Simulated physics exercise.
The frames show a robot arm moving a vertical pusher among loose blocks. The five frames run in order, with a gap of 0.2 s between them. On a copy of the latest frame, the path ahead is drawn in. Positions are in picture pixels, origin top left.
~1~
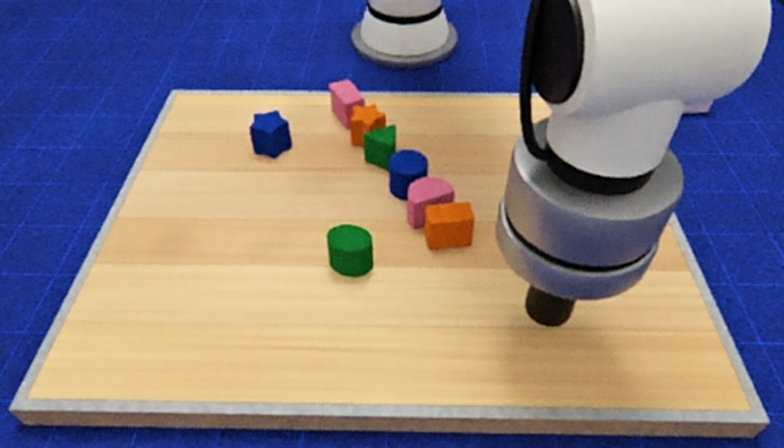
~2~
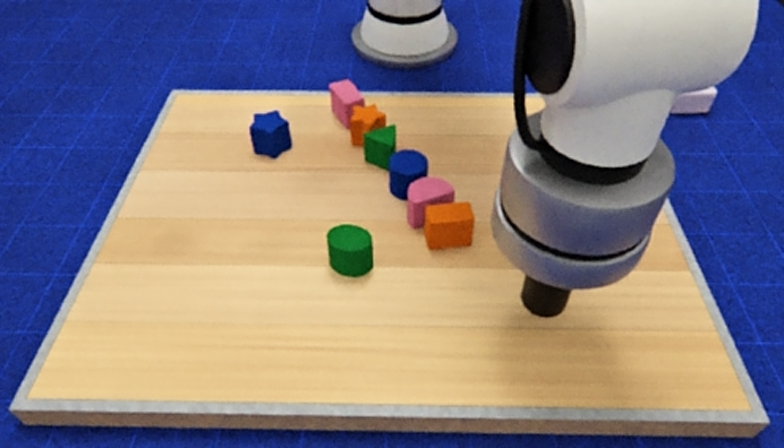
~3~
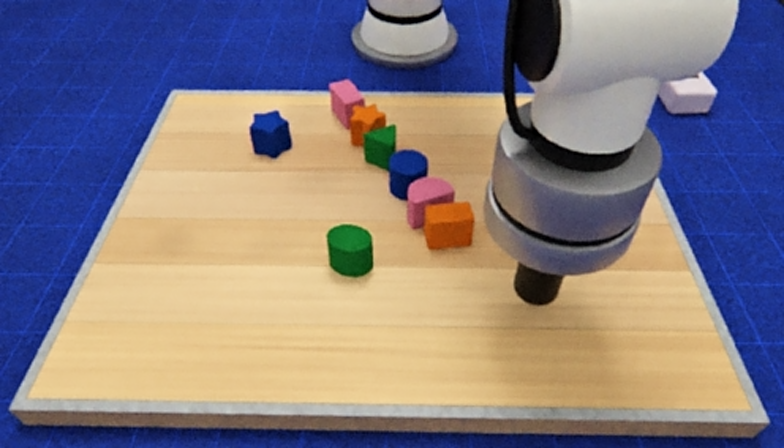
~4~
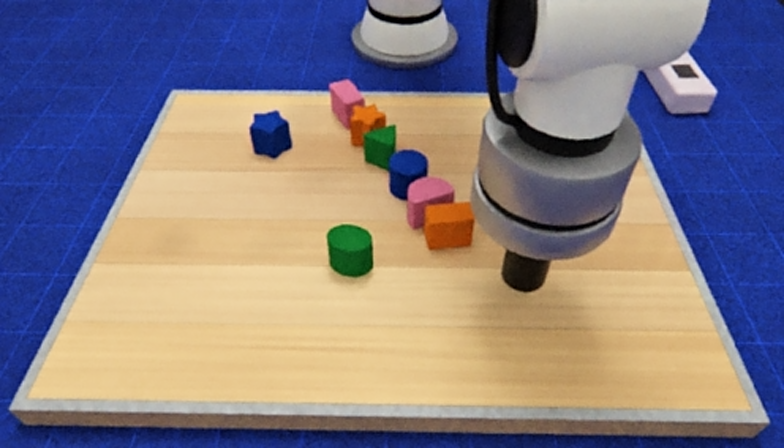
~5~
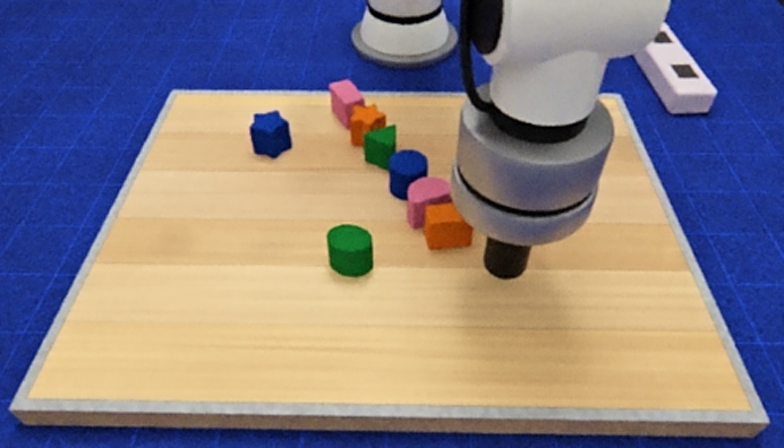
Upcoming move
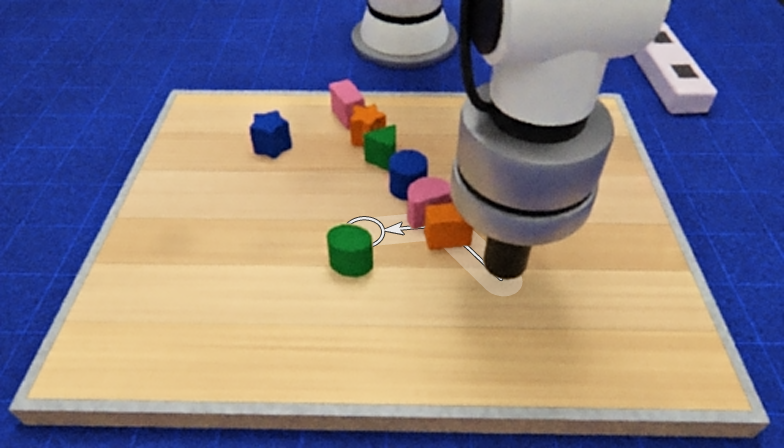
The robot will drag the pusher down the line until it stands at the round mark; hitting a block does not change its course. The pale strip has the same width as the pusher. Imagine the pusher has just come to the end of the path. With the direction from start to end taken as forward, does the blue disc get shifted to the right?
Final answer: Yes.
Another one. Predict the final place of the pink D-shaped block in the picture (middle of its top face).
At (367, 165).
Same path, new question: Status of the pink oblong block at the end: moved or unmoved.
At the end of the path, it will still be in place.
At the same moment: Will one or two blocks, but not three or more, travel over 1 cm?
Answer: No.
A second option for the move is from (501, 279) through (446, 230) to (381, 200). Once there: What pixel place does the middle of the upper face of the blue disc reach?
The answer is (377, 141).
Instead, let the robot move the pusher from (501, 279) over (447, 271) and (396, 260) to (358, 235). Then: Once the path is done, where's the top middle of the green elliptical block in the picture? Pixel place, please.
The point I'd pick in the picture is (323, 232).
Path on the board, from (501, 279) through (464, 244) and (417, 227) to (364, 232).
On the path given first. One third of the way, pusher (466, 227); pink D-shaped block (425, 186), turned 10° anticlockwise; orange oblong block (438, 202), turned 25° anticlockwise.
Two thirds of the way, pusher (416, 211); green triangle (381, 126), turned 25° anticlockwise; blue disc (390, 146); pink D-shaped block (380, 169); orange oblong block (391, 185), turned 25° anticlockwise.
At the end, pusher (363, 216); pink oblong block in place; green triangle (381, 126), turned 25° anticlockwise; blue disc (388, 145); pink D-shaped block (367, 165), turned 15° clockwise; orange oblong block (366, 183).
